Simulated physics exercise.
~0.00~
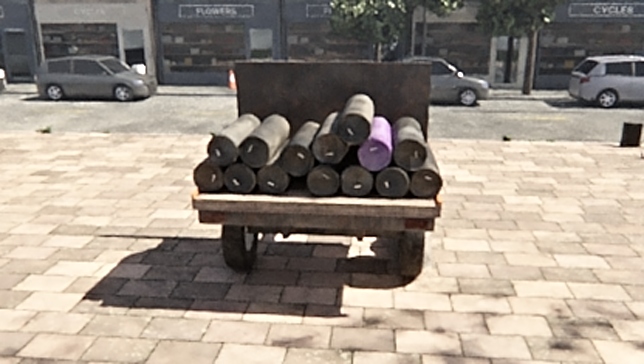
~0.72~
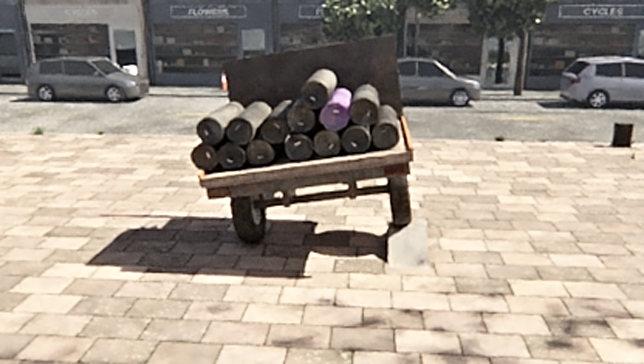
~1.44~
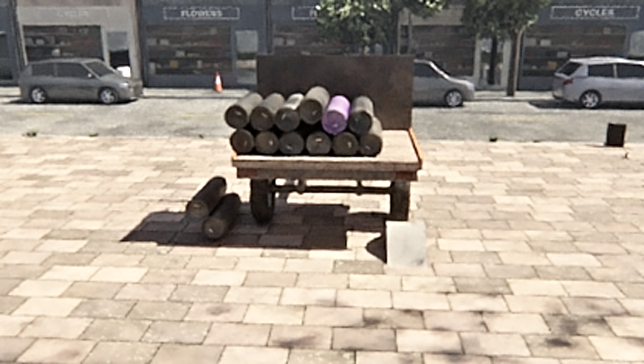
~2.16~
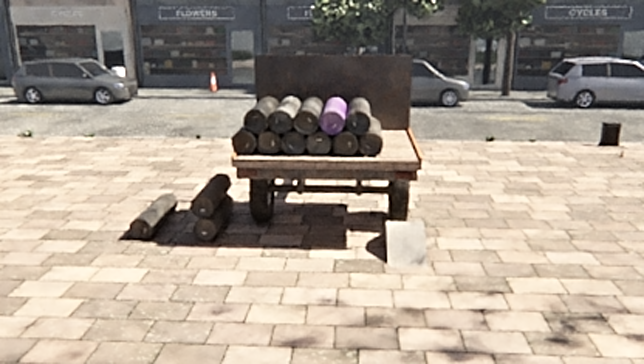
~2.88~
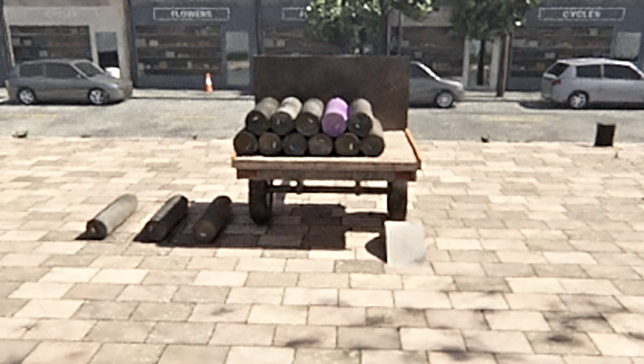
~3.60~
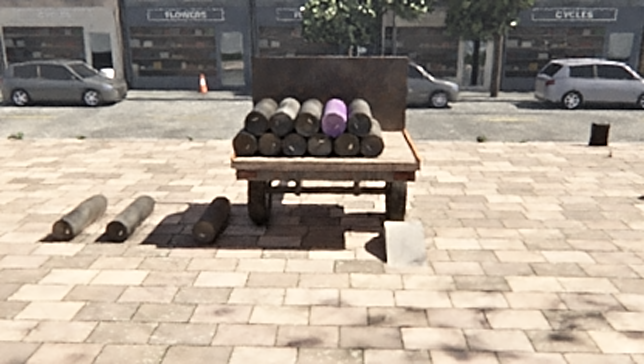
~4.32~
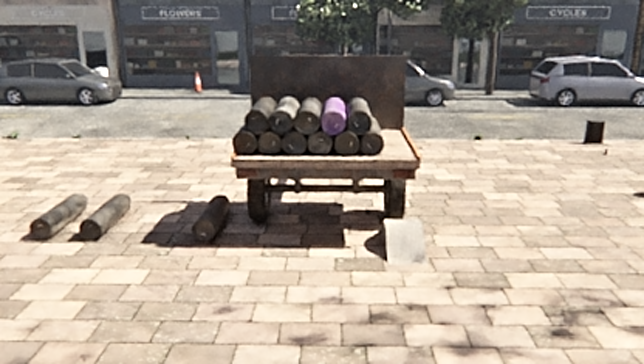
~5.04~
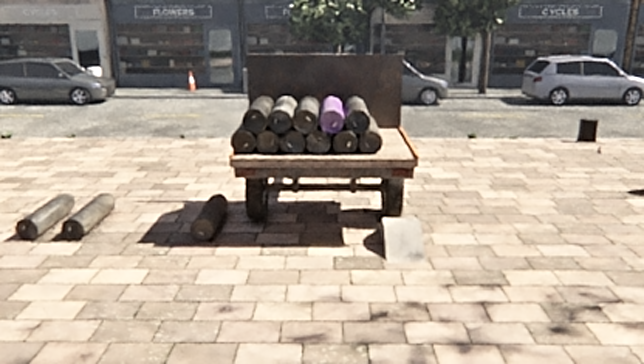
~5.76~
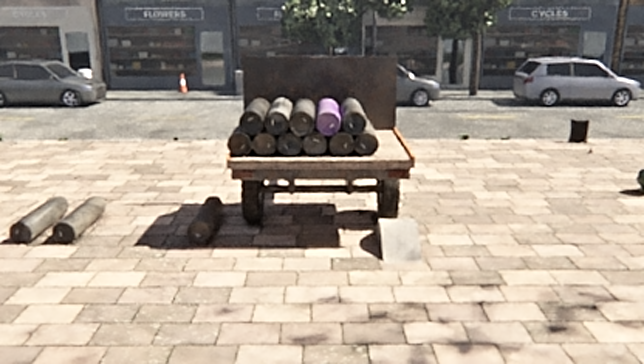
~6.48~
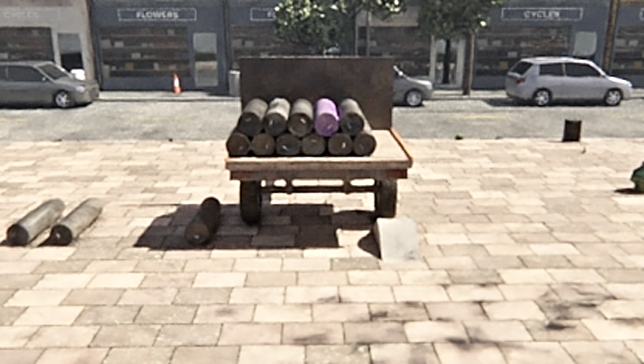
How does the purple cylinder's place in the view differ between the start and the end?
At the end it appears further left and higher in the view than at the start, while still resting on top of other cylinders on the trailer.
